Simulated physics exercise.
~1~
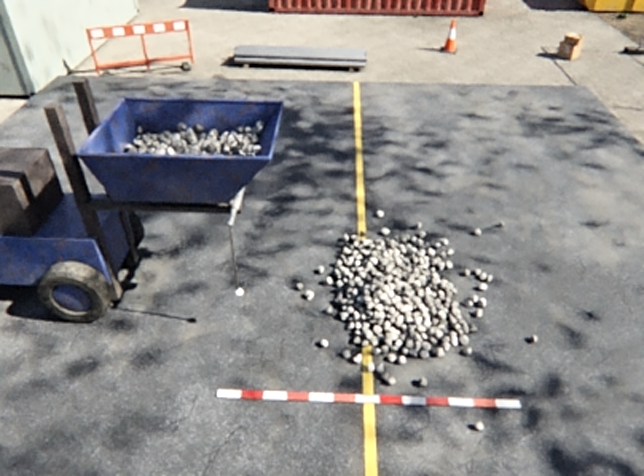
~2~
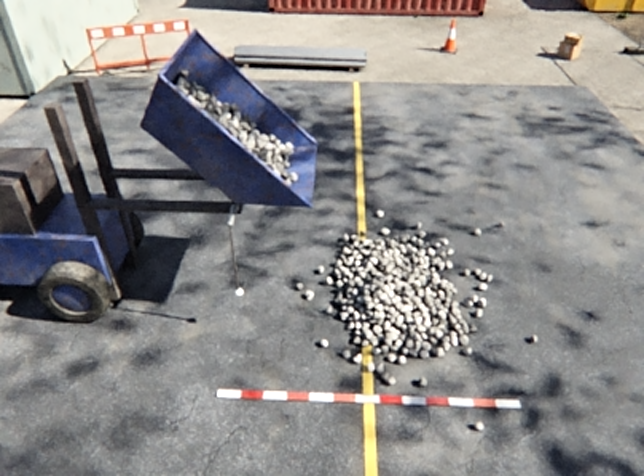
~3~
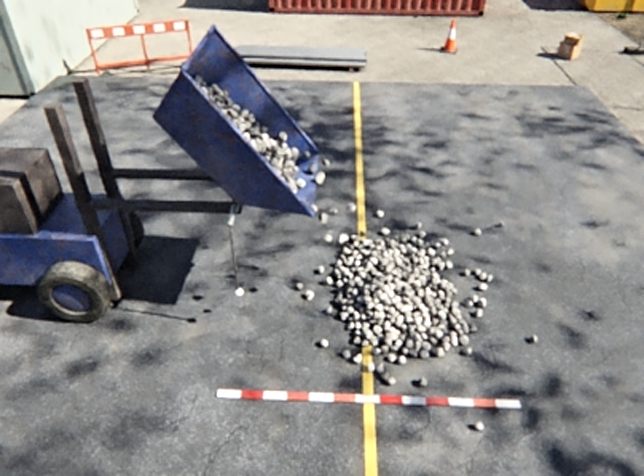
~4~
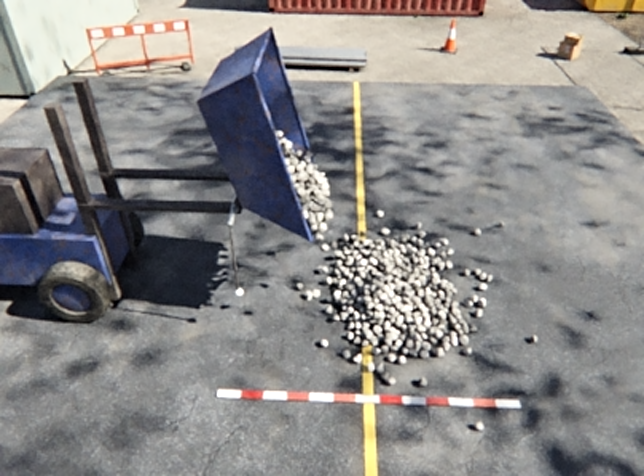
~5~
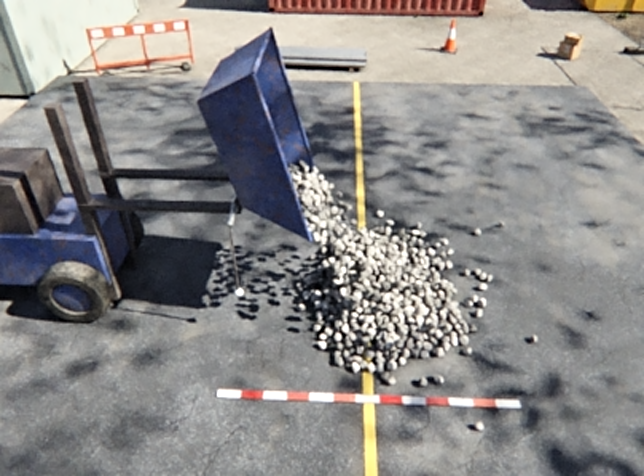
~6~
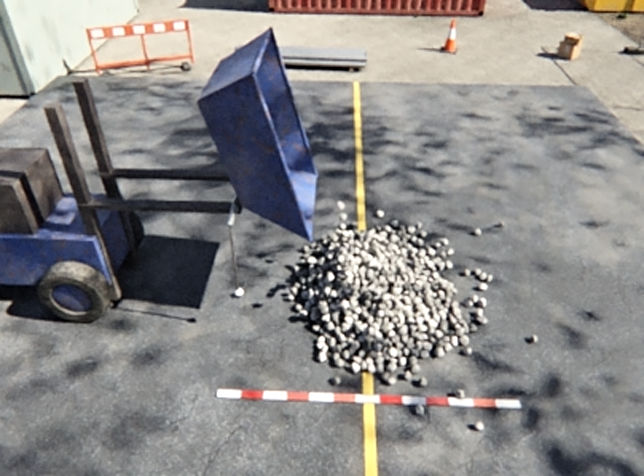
At first, a blue skip full of grey stones sits level on the forks of a blue forklift at left, while a heap of similar stones lies across a yellow line on the dark ground. The skip tips toward the right, and its load slides down to the lower edge. As it tilts a little further, a few stones begin to drop out. It then swings steeply downward, and the stones pour onto the near side of the heap, spreading it leftward. Finally the skip hangs empty and still above a larger heap straddling the line.
